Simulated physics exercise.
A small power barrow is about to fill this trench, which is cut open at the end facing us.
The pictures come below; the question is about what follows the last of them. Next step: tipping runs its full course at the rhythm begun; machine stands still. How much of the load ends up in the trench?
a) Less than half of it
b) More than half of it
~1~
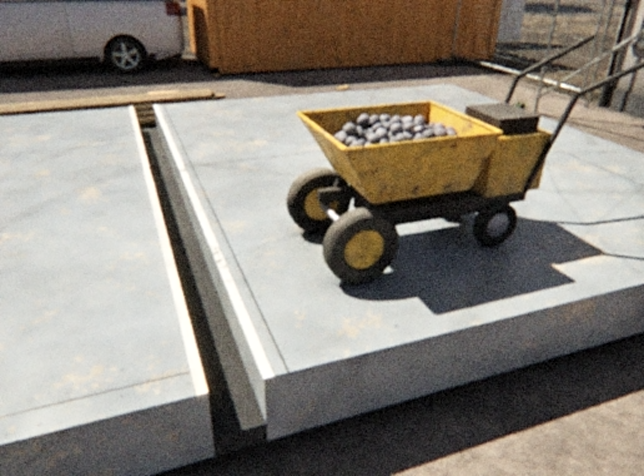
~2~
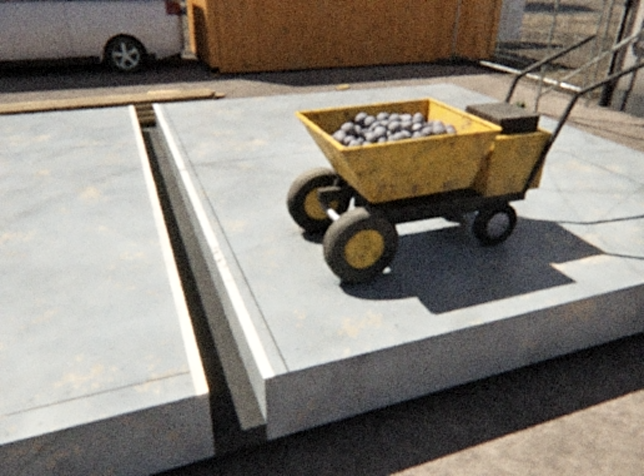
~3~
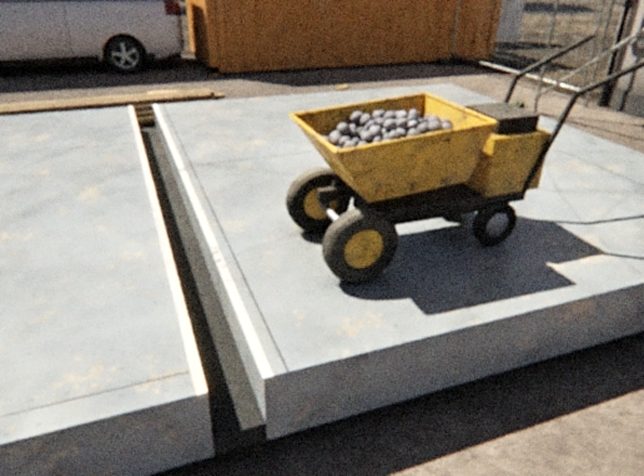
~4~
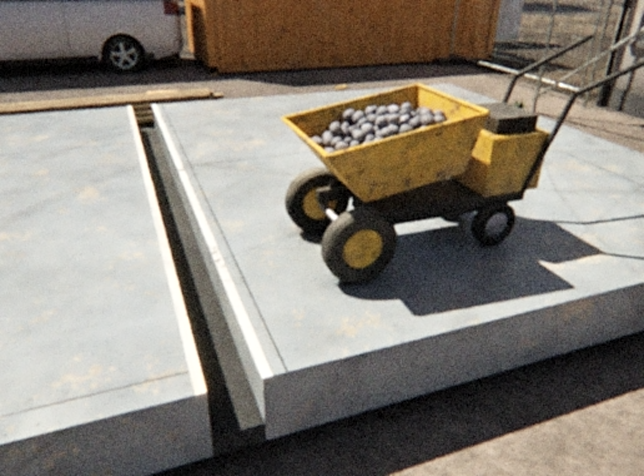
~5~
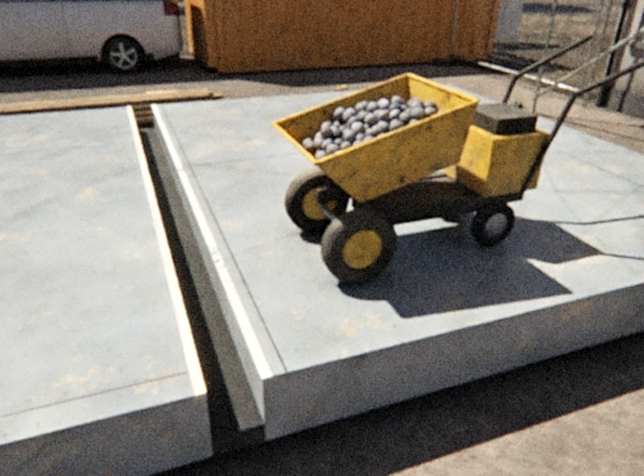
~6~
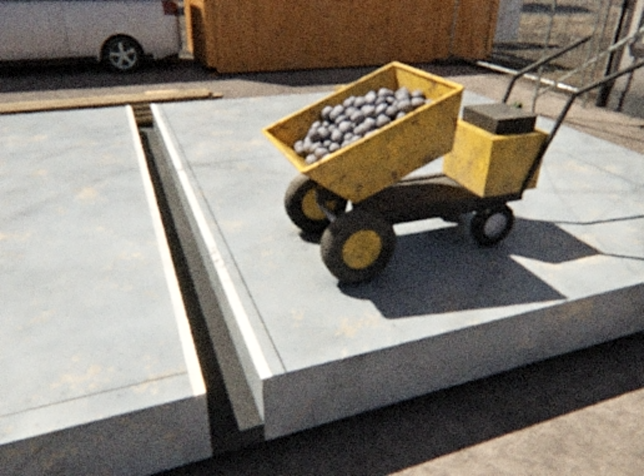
More than half of it (b).
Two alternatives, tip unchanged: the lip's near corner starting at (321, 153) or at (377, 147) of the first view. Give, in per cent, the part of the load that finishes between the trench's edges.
Some 70 in a hundred, then some 50 in a hundred.
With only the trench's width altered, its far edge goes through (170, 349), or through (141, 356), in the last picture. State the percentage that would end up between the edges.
In order: Some 90 per cent, then some 90 per cent.
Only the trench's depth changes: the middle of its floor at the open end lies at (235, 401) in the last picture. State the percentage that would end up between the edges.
It would be close to 50 percent.
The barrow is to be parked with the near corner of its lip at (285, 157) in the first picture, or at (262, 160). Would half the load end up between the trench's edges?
To start, the lesser share; after that, the lesser share.
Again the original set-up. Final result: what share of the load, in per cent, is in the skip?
Roughly 0 per cent.
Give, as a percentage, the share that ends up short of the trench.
About 15 %.
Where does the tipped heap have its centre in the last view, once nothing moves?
Somewhere around (202, 290) in the final view.
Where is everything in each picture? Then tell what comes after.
In the first frame, lip of the skip at (346, 150), level; top of the load at (403, 133), round cobbles; first edge of the trench at (250, 332); far edge at (190, 345), the trench under half as wide as the skip, and about as deep as wide.
In the second frame, lip of the skip at (344, 151), tipped barely; top of the load at (401, 132).
In the third frame, lip of the skip at (337, 153), tipped barely; top of the load at (404, 134).
In the fourth frame, lip of the skip at (328, 157), tipped a little; top of the load at (408, 128).
In the fifth frame, lip of the skip at (316, 164), tipped clearly; top of the load at (400, 122).
In the sixth frame, lip of the skip at (304, 172), tipped clearly; top of the load at (398, 107); first edge of the trench at (248, 332); far edge at (188, 345).
Soon, skip tipped steeply; all in the skip.
A while on, skip tipped right over; about two thirds in the skip; a small part short of the trench; about a quarter in or heaped over the trench; a stray few beyond it; a small part falling.
Towards the end, skip tipped right over; about a quarter in the skip; a small part short of the trench; about two thirds in or heaped over the trench; a small part beyond it.
Finally, skip tipped right over; a small part short of the trench; most in or heaped over the trench; a small part beyond it.
